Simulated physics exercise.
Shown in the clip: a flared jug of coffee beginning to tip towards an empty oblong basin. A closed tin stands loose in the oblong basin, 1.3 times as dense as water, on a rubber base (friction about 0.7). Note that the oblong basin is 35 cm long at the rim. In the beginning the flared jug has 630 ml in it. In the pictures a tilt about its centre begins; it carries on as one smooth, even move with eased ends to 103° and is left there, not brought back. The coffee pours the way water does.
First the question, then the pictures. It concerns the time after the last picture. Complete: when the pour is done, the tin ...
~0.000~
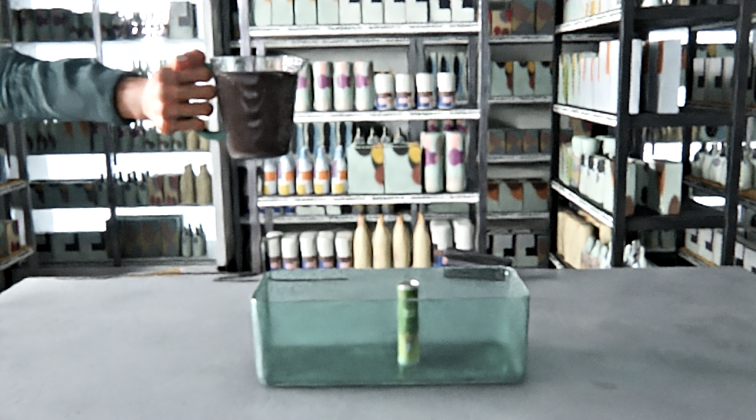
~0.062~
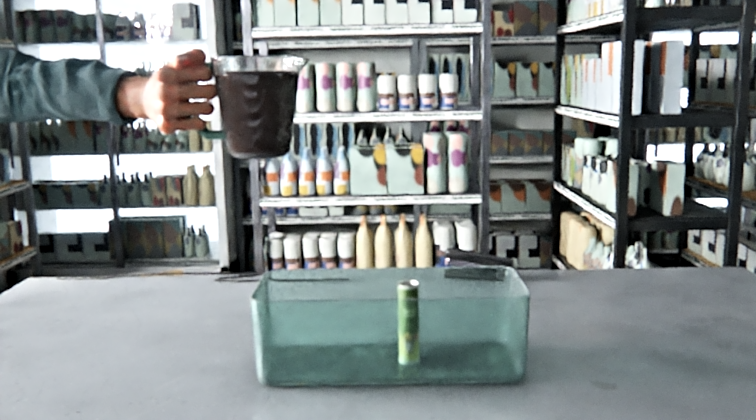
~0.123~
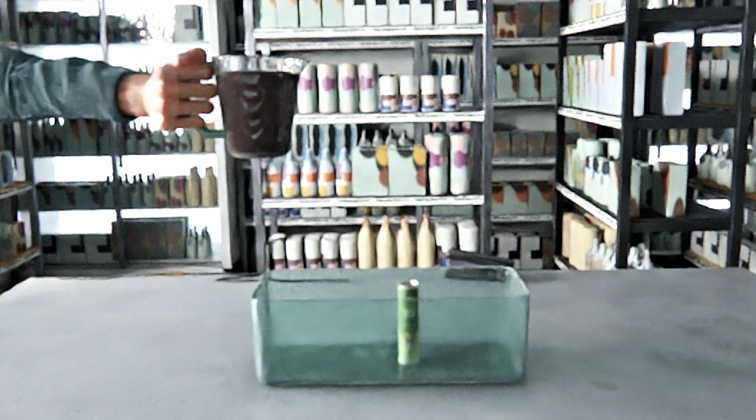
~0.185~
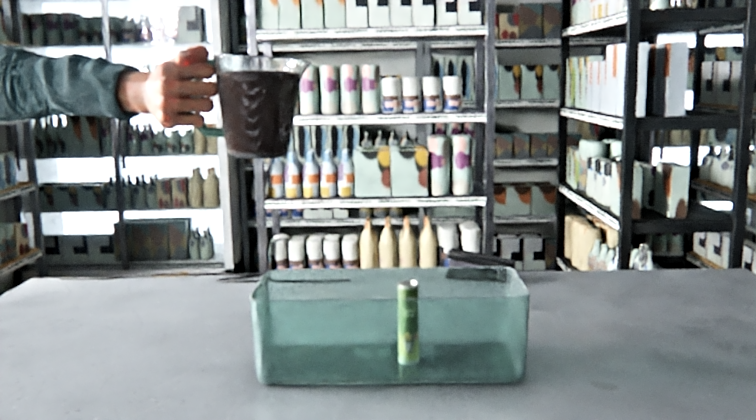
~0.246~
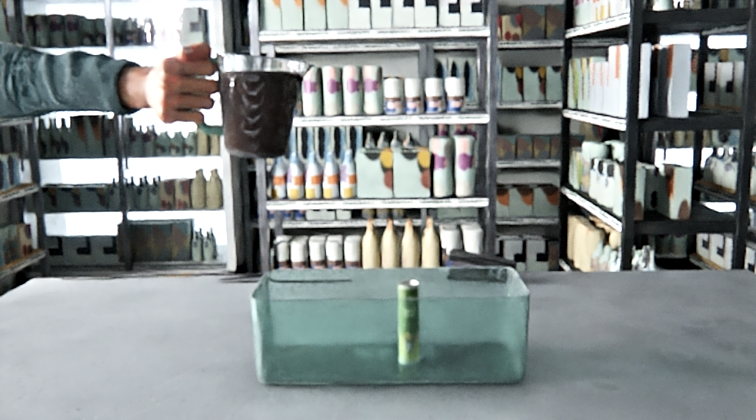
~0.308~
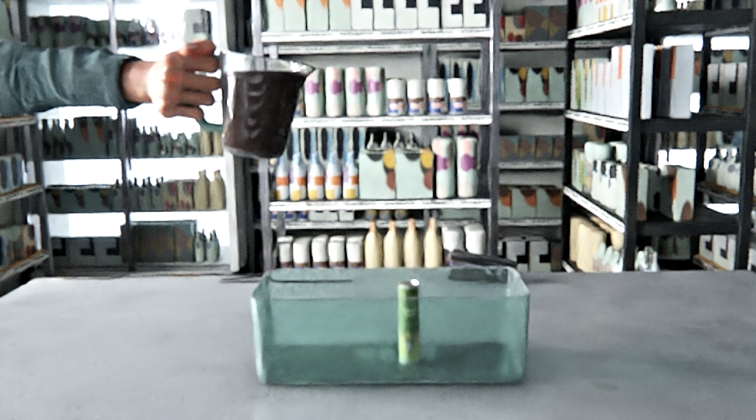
... has tipped over.
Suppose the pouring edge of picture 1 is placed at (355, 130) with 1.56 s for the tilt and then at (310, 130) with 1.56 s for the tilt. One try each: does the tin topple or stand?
The tin overturns the first time and stays vertical the second time.
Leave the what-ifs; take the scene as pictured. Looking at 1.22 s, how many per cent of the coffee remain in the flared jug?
Roughly 28 per cent.
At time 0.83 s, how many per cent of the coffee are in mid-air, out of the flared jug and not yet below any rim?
I'd say close to 18 per cent.
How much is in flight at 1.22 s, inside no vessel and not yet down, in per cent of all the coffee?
About 28 per cent.
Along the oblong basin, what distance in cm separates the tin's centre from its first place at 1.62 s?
Roughly 8 cm.
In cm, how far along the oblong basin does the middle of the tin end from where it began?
It finishes around 8.5 cm from where it began.
Then, 0.83 s in, the tilt is 57° and 80 per cent is still to pour; the tin stands where it began.
Then, 1.22 s in, the tilt is 91° and 27 per cent is still to pour; the tin leans 15°.
Then, 1.62 s in, the tilt is 103° and 1 per cent is still to pour; the tin lies on its side.
Then, 2.06 s in, the tilt is 103° and 0 per cent is still to pour; the tin lies on its side.
Finally, the tin lies on its side.
